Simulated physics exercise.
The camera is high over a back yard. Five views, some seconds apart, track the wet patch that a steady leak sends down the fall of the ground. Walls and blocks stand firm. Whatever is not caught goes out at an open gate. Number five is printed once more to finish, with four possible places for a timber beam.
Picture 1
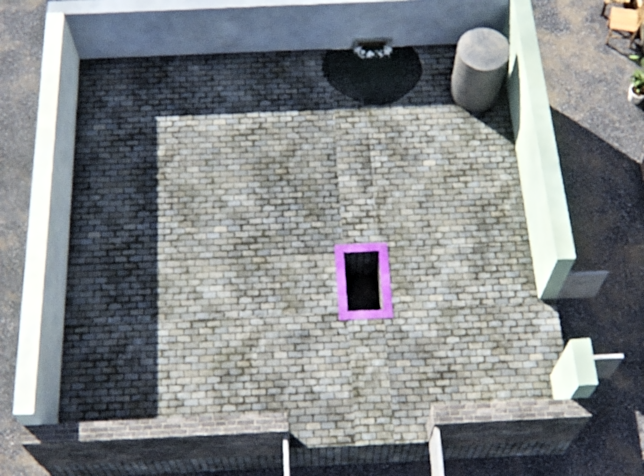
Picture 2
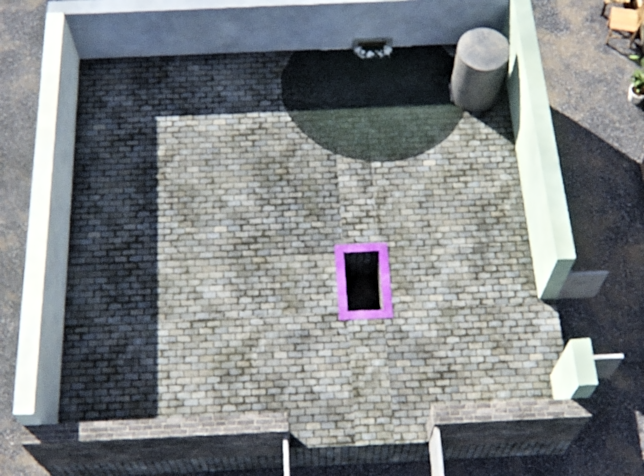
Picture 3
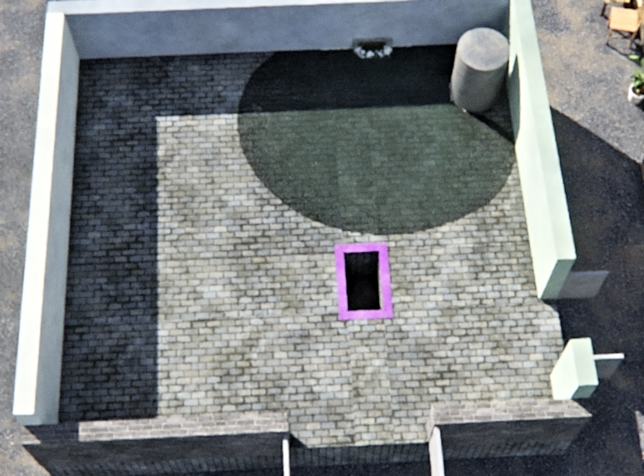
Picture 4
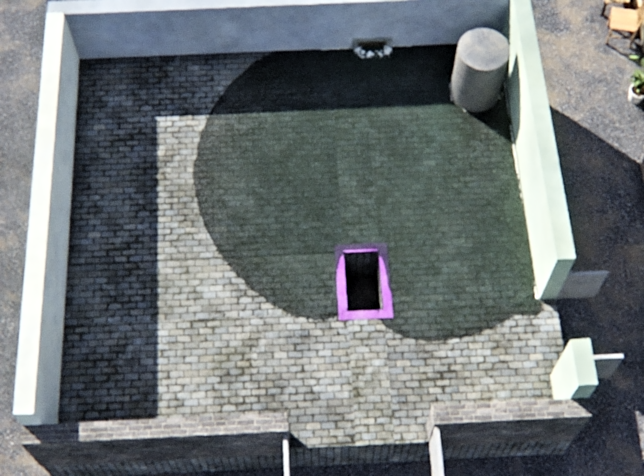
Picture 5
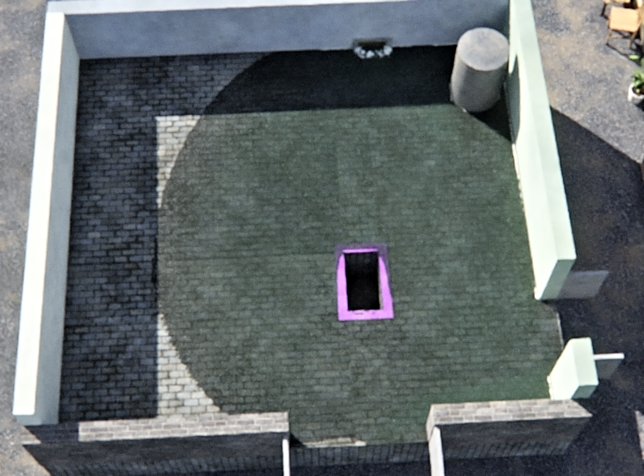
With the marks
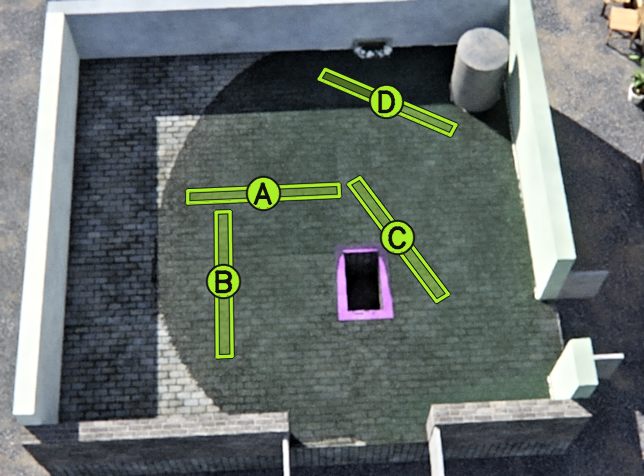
Dark water spreading from a hole in the back wall across a walled brick yard, reaching and surrounding a purple-edged drain pit.
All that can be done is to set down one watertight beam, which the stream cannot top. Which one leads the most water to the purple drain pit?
Spot B does it best.
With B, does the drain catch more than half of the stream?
No.
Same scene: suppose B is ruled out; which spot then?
Here it is spot A.
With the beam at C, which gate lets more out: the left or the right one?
More leaves on the left.
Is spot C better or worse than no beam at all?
Spot C is worse.
On the marked copy, A from (187, 196) to (339, 190); B from (224, 356) to (223, 211); C from (354, 180) to (442, 297); D from (322, 74) to (453, 129).
With A, about 14 % of the stream runs into the purple drain pit, about 84 % out by the gates.
With B, about 21 % of the stream runs into the purple drain pit, about 77 % out by the gates.
With C, about 10 % of the stream runs into the purple drain pit, about 88 % out by the gates.
With D, about 8 % of the stream runs into the purple drain pit, about 89 % out by the gates.
